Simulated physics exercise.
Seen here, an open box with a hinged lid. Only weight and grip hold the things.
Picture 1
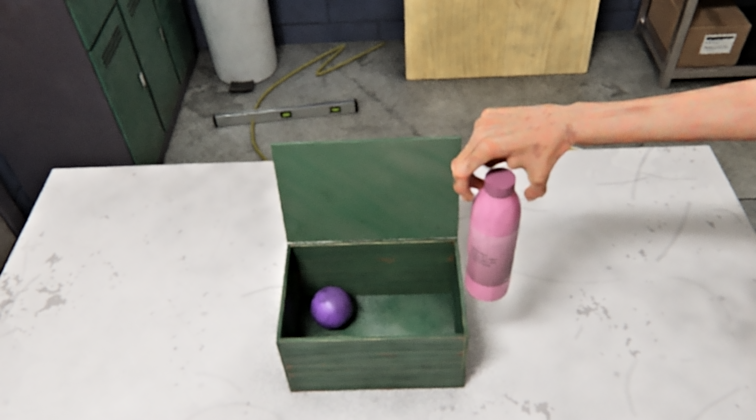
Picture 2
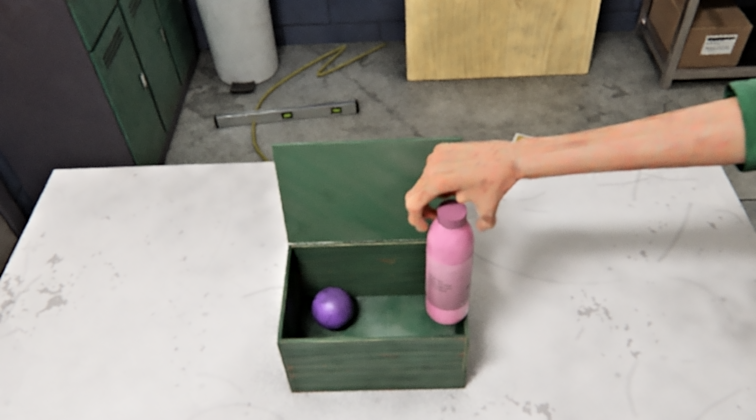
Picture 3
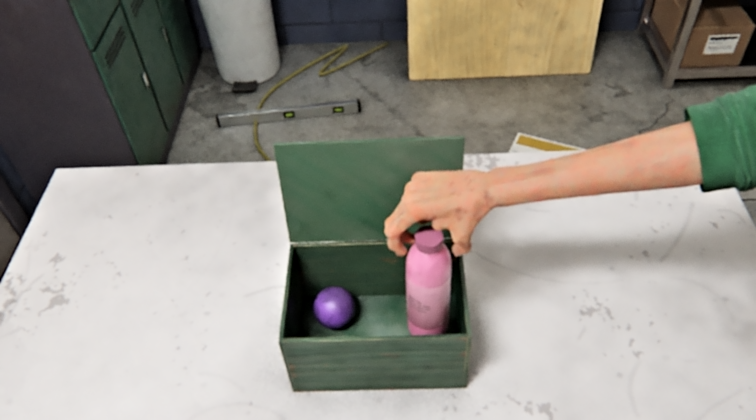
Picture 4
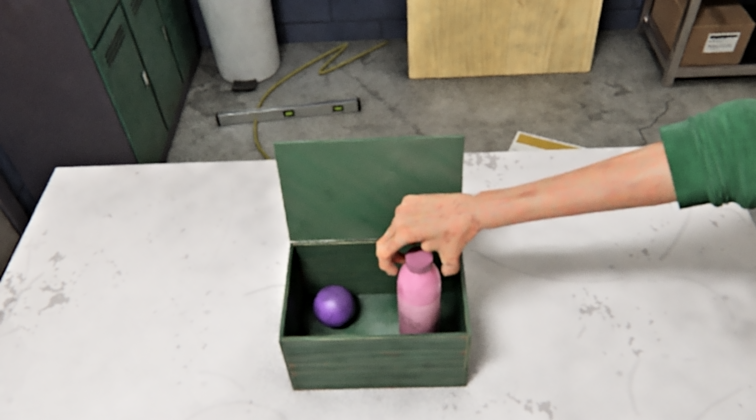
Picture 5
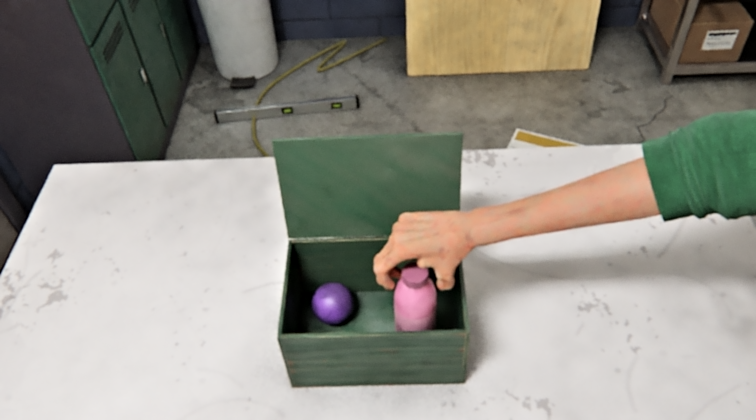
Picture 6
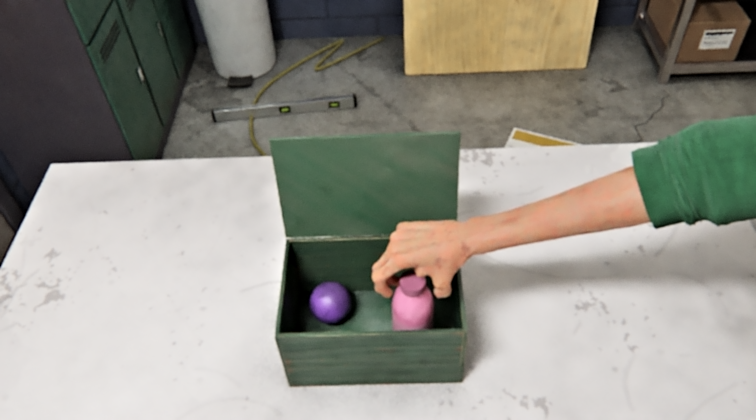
In an open green box beside a purple ball, a hand lowers a pink bottle.
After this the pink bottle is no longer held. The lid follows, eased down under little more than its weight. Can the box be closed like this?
The lid stays ajar.
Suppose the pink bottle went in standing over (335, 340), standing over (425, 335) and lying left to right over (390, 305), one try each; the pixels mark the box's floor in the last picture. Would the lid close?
First, it stays ajar; second, it is held up; third, it sits on the rim.
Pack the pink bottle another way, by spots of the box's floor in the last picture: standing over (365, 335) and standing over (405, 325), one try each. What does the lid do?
First, it stays ajar; second, it is held up.
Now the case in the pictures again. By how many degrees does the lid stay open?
About 30°.
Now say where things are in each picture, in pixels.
Still above its spot; pink bottle (493, 236); purple ball (332, 308), in the first frame.
Still above its spot; pink bottle (450, 262); purple ball (333, 308), in the second frame.
Still above its spot; pink bottle (428, 284); purple ball (335, 308), in the third frame.
Still above its spot; pink bottle (419, 302); purple ball (334, 306), in the fourth frame.
Still above its spot; pink bottle (415, 314); purple ball (333, 304), in the fifth frame.
Put in, still held; pink bottle (413, 321); purple ball (331, 303), in the sixth frame.
Then, 1.10 s past the last view, lid starting down.
Then, 1.40 s past the last view, lid 72° above the rim.
Then, 1.70 s past the last view, lid 52° above the rim.
Then, 1.90 s past the last view, lid 37° above the rim.
Finally, lid 28° above the rim; both still in place. Final places as the last picture's camera would see them, pink bottle near (413, 321).
